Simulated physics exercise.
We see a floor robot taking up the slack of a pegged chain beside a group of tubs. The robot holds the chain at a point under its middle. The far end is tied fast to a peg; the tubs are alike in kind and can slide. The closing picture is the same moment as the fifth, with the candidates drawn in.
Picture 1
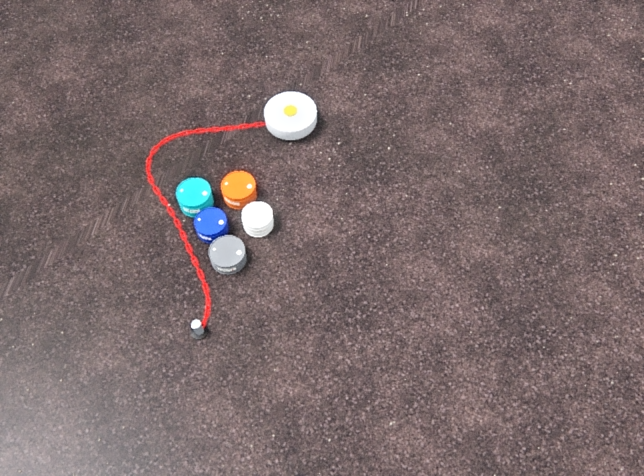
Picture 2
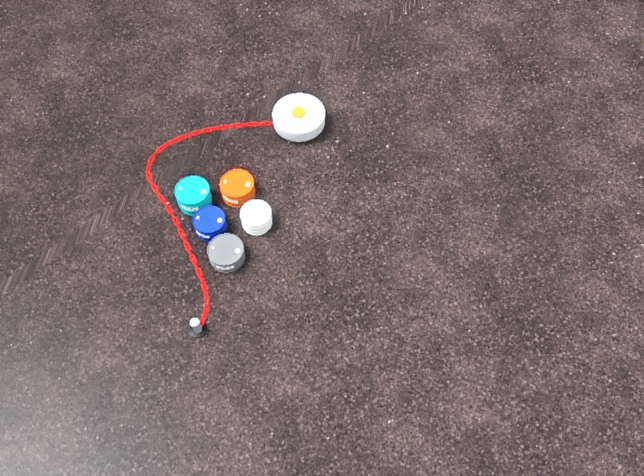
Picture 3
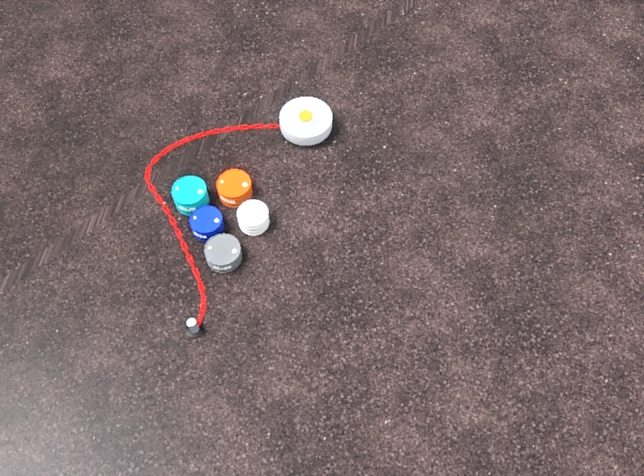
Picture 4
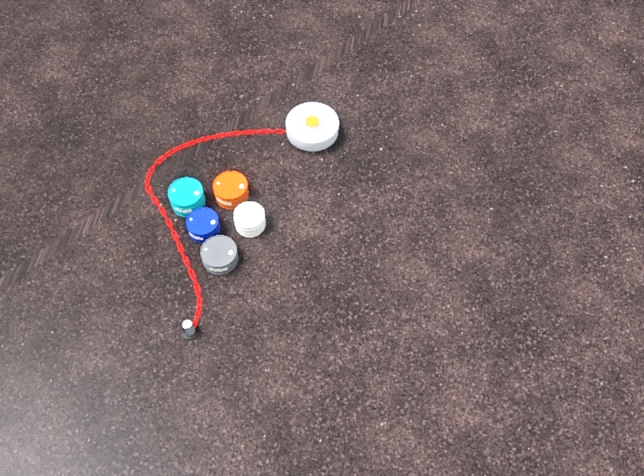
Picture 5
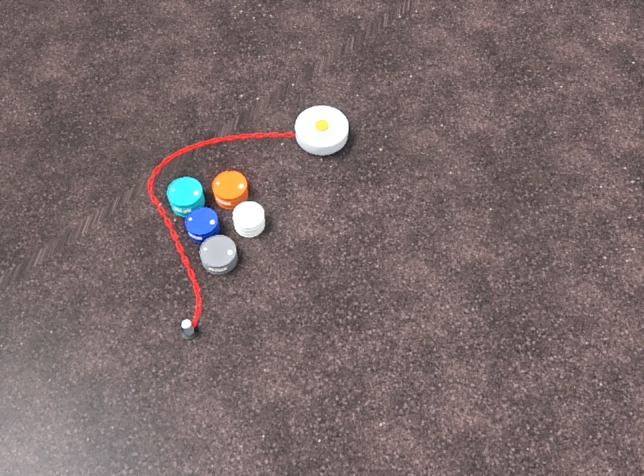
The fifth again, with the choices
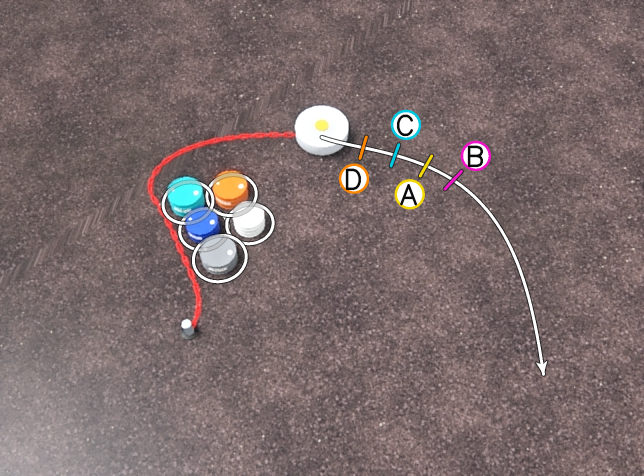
On a dark speckled floor, a round white robot edging right, drawing a red chain pegged below past five small colourful tubs.
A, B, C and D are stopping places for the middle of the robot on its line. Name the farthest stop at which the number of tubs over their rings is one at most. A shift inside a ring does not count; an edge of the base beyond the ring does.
It should halt at C.
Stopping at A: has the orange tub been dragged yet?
Yes.
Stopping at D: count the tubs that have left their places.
The count is none.
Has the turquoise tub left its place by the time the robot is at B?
By then, yes.
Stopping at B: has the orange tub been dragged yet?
Yes.
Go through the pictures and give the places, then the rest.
In the first picture, orange tub (239, 190); grey tub (228, 255); turquoise tub (195, 198).
In the second picture, robot (299, 118); peg (196, 326).
In the third picture, robot (306, 122); white tub (253, 218).
In the fourth picture, robot (312, 128); grey tub (220, 255).
In the fifth picture, robot (322, 131); peg (188, 328); blue tub (203, 225); white tub (249, 219).
On the copy, A at (426, 166); B at (453, 180); C at (395, 155); D at (363, 148); the route from (322, 137) via (480, 203) to (544, 375).
On C. First, robot (347, 138).
Then, robot (372, 144).
Finally, robot (396, 149); turquoise tub (193, 199); none over the rings.
By contrast, A has two over the rings; B has five over the rings; D is within the limit but short.
